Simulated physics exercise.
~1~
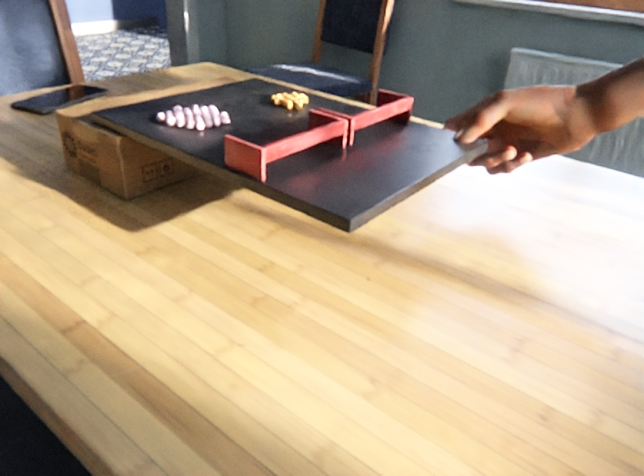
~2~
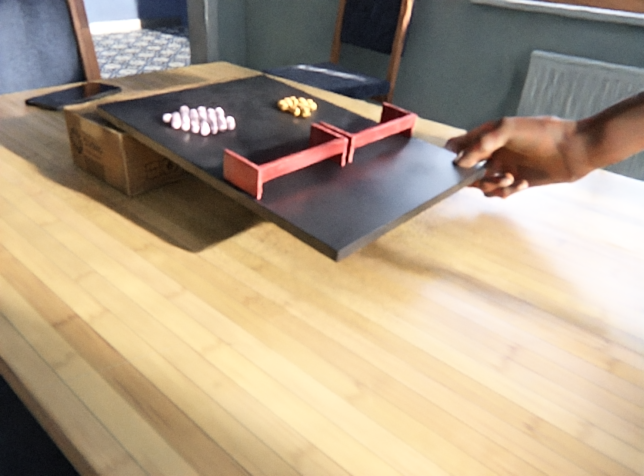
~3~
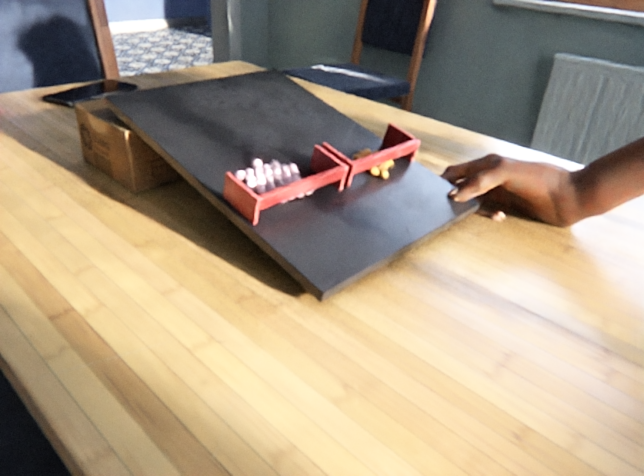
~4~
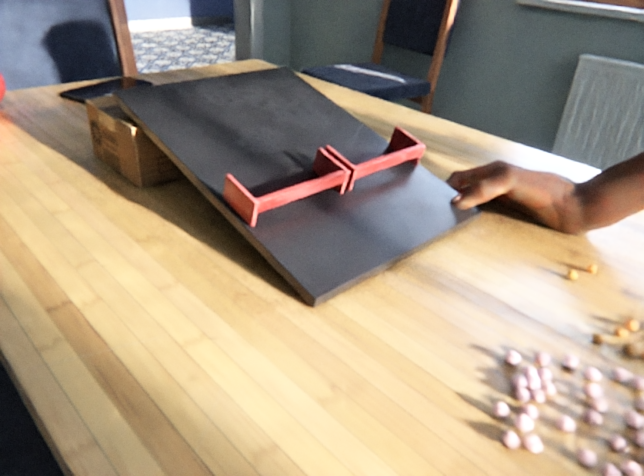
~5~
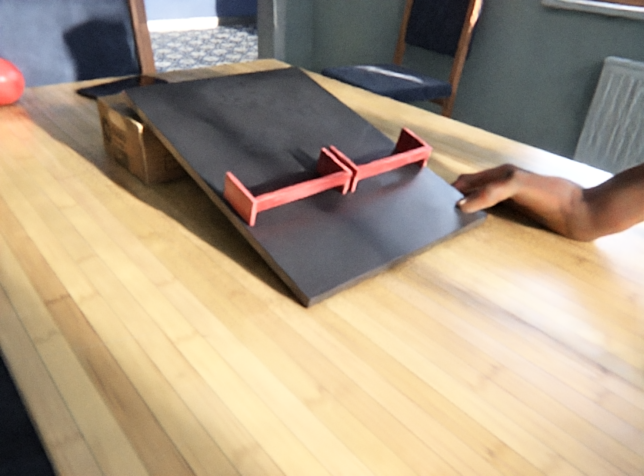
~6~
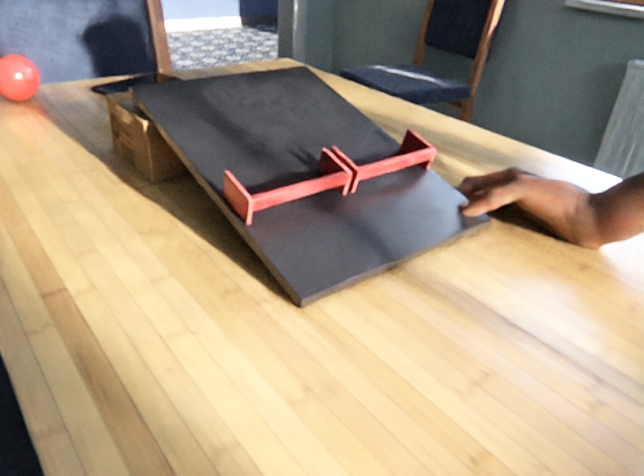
Small pink and yellow pieces slid down a dark board as a hand lowered its free end to the table, and both heaps passed the red bars and scattered off to the right, leaving the board sloped and bare behind.
